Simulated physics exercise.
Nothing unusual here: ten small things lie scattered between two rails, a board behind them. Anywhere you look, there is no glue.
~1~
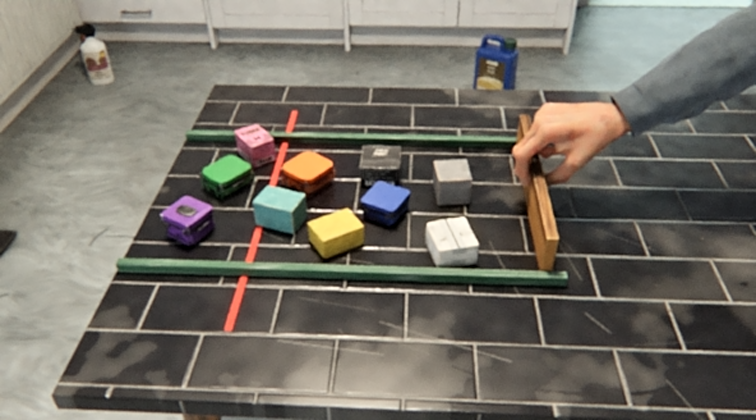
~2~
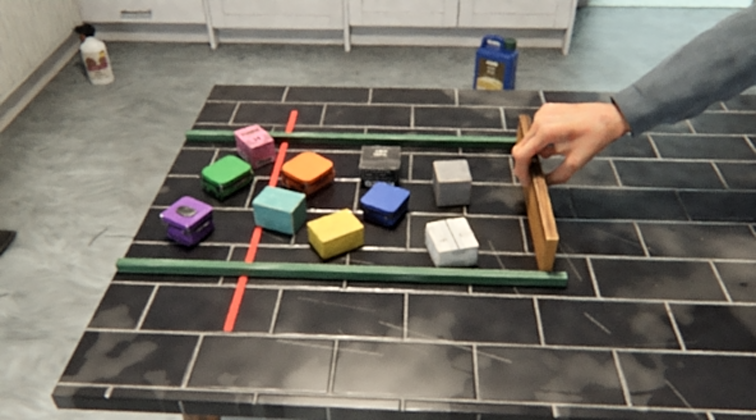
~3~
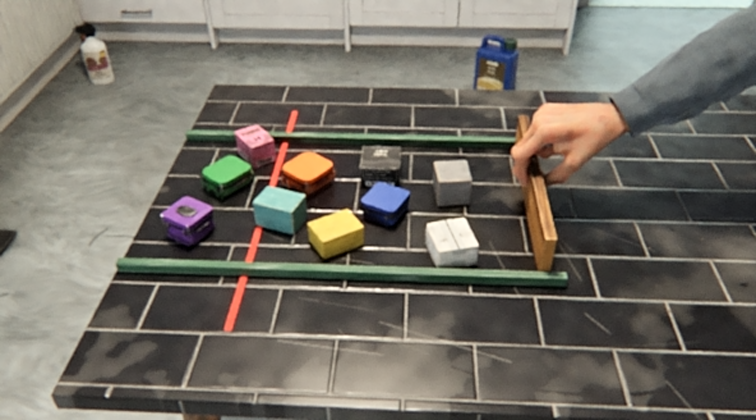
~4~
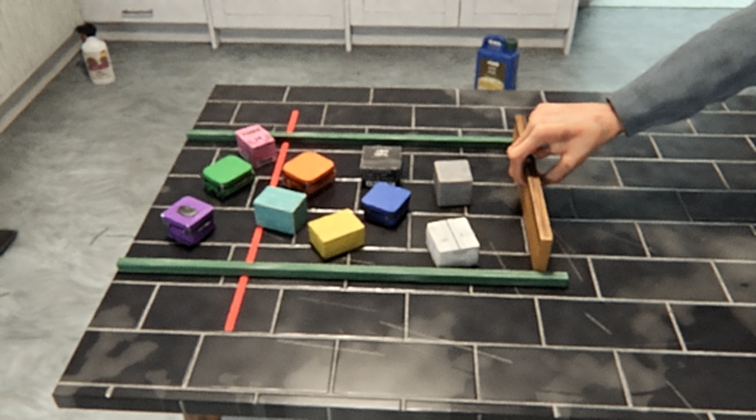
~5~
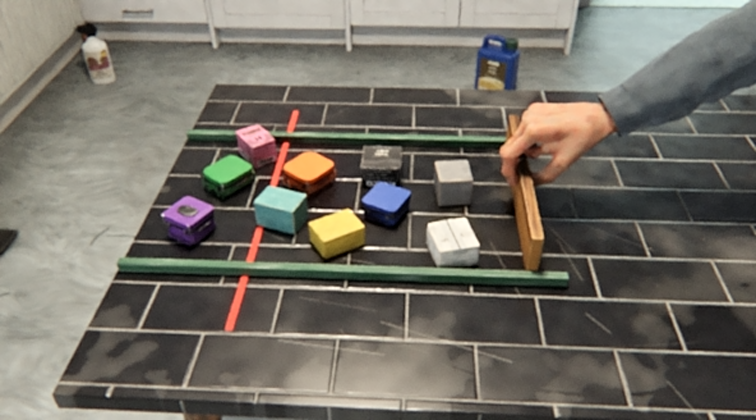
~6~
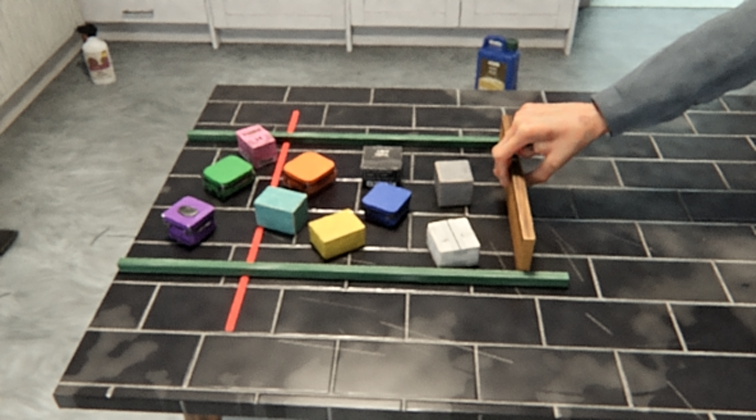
On a dark tiled tabletop in a room with pale cabinets, seen from above at an angle, two green rails run across with a red strip crossing beneath them. Between them sit ten small blocks and cases, purple, green and pink at left, orange, turquoise, yellow and blue midway, dark, grey and white farther right. A hand first holds a wooden board still at right, then slides it slightly left, while the objects and camera stay still.
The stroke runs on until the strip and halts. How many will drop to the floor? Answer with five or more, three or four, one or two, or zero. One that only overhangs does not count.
The count that falls is zero.
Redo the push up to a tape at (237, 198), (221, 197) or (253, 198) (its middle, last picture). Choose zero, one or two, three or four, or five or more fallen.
So, for the three spots in the order asked, I'd go with one to two, 1 or 2 and no fall at all.
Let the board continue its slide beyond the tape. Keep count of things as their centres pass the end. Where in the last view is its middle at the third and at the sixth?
Earlier crossing: About (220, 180); later crossing: About (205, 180).
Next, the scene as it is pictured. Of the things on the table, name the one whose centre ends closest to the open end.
Green case.
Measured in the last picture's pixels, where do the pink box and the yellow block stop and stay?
Final centres, first then second: (230, 144), (185, 239).
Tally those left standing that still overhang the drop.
Count: 0.
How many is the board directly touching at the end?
4 of them.
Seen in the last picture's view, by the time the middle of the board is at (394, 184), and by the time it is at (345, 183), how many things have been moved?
At the first point the count is 5, at the second it's 7.
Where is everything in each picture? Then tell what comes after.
Purple case (190, 221); green case (228, 178); pink box (256, 146); board (534, 187); tape (268, 199), in the first picture.
Green case (228, 178); white box (451, 244), in the second picture.
Pink box (256, 146); orange case (308, 175), in the third picture.
Purple case (190, 222); turquoise block (281, 210), in the fourth picture.
Green case (229, 178); yellow block (337, 234), in the fifth picture.
Purple case (191, 222); green case (229, 178); pink box (257, 146); board (515, 187); tape (269, 199), in the sixth picture.
Soon after, none off yet; purple case at rest near (191, 222); green case at rest near (229, 178); pink box at rest near (257, 146).
After that, none off yet; purple case at rest near (191, 222); green case displaced a little near (218, 178); pink box moving near (254, 147).
In the end, the number that fall off is zero.
